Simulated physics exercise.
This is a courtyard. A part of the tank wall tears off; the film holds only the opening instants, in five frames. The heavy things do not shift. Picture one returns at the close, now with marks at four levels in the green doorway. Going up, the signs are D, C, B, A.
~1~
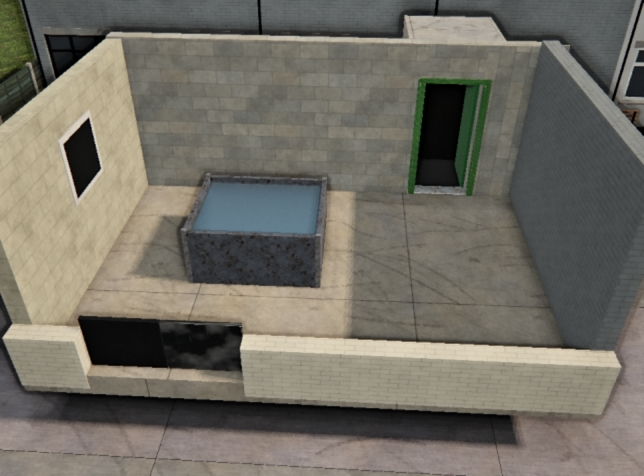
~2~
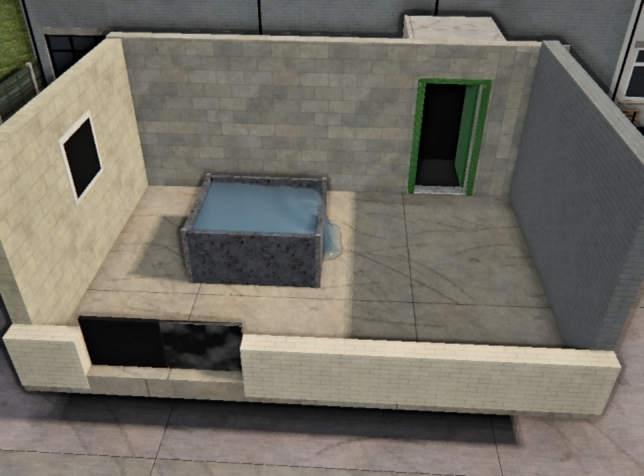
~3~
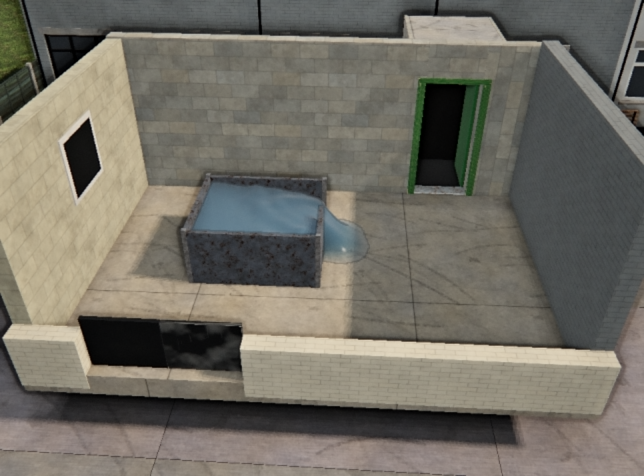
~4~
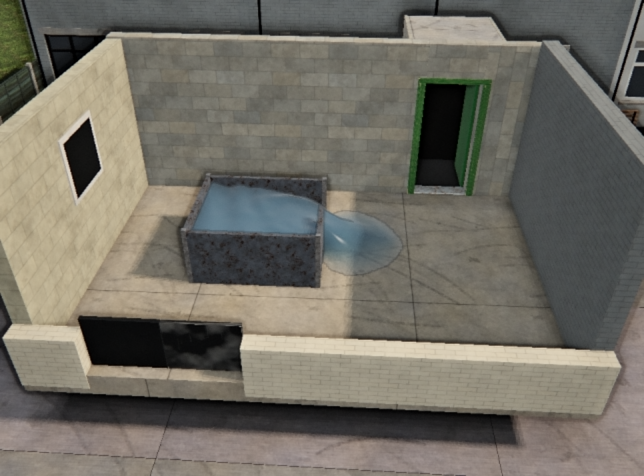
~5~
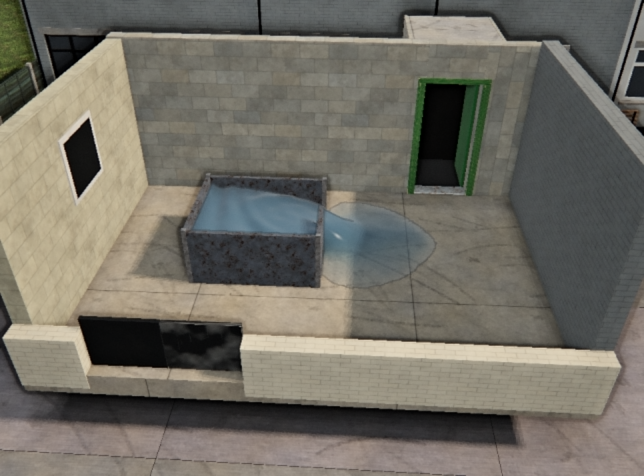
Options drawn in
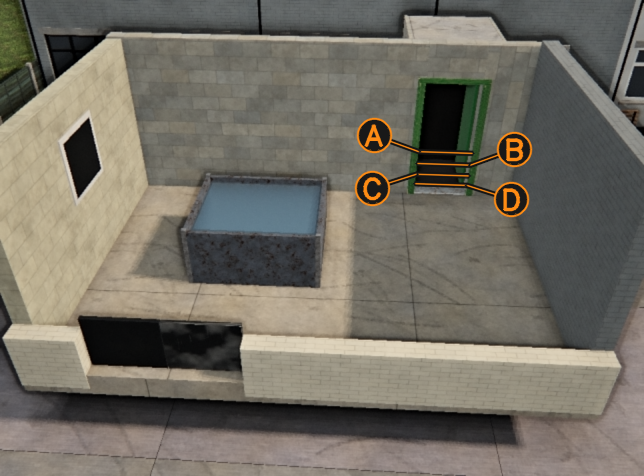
Water in a dark stone tank pours out its right side and spreads across the courtyard floor.
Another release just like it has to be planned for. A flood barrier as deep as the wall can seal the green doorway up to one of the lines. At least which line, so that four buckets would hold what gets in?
That is height D.
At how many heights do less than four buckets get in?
All of them.
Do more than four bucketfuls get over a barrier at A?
No, that is safe.
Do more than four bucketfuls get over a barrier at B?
No, not at all.
On the marked copy, A at (445, 152); B at (443, 164); C at (442, 175); D at (441, 184); from the bottom up D, C, B, A.
For height A, nothing gets over.
For height B, nothing gets over.
For height C, nothing gets over.
For height D, a splash gets over, under a bucket.
